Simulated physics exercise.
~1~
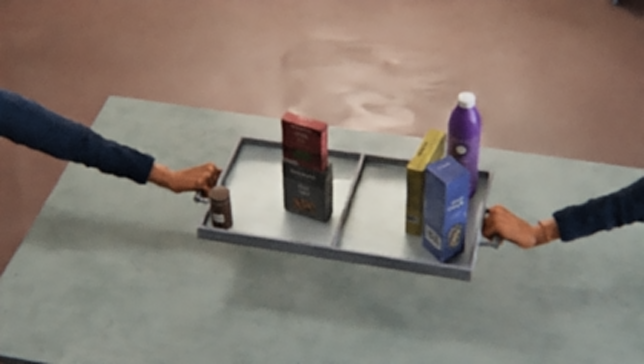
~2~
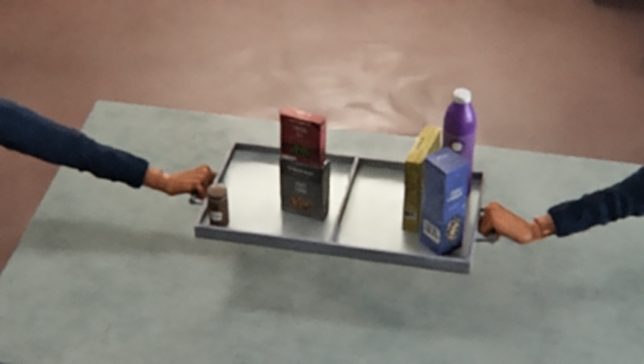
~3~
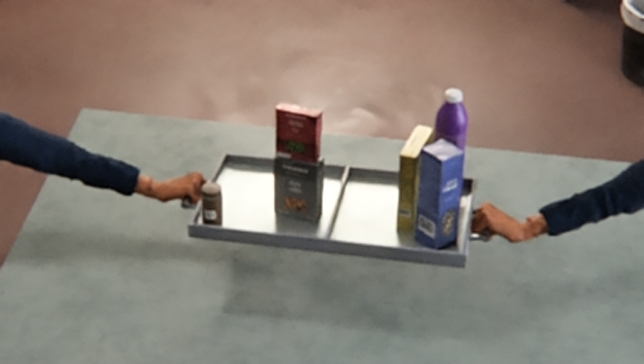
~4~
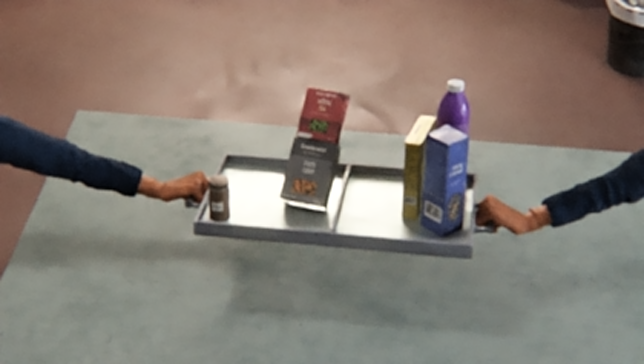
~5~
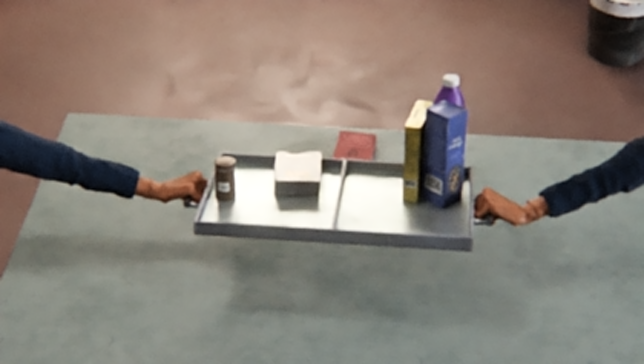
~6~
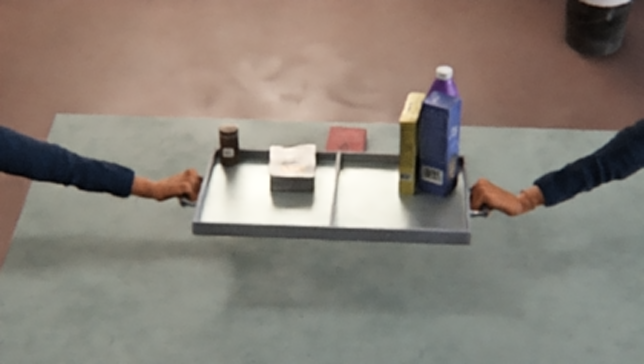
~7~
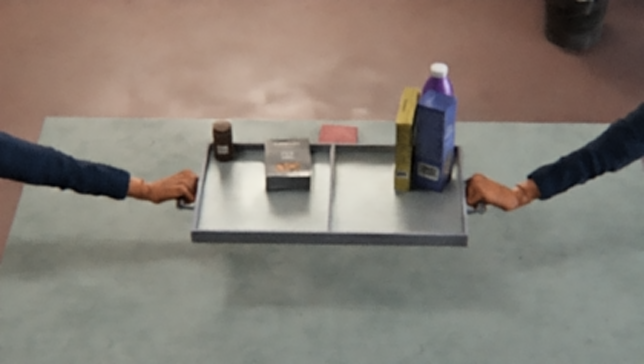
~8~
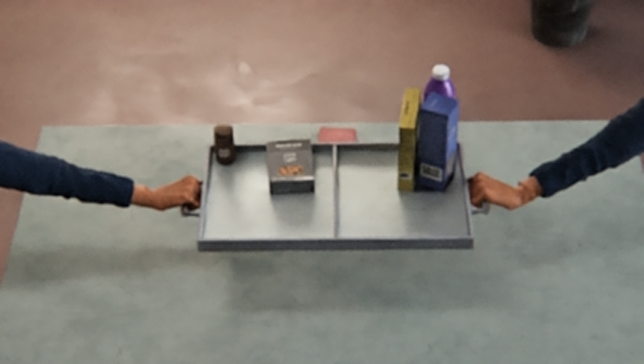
The video shows two hands tilting a metal tray of packets, a carton, a bottle and a shaker away, then levelling it. The stacked red and grey packets topple, the red landing beyond the rim, while the shaker and upright items on the right slide toward the far edge and stay standing.
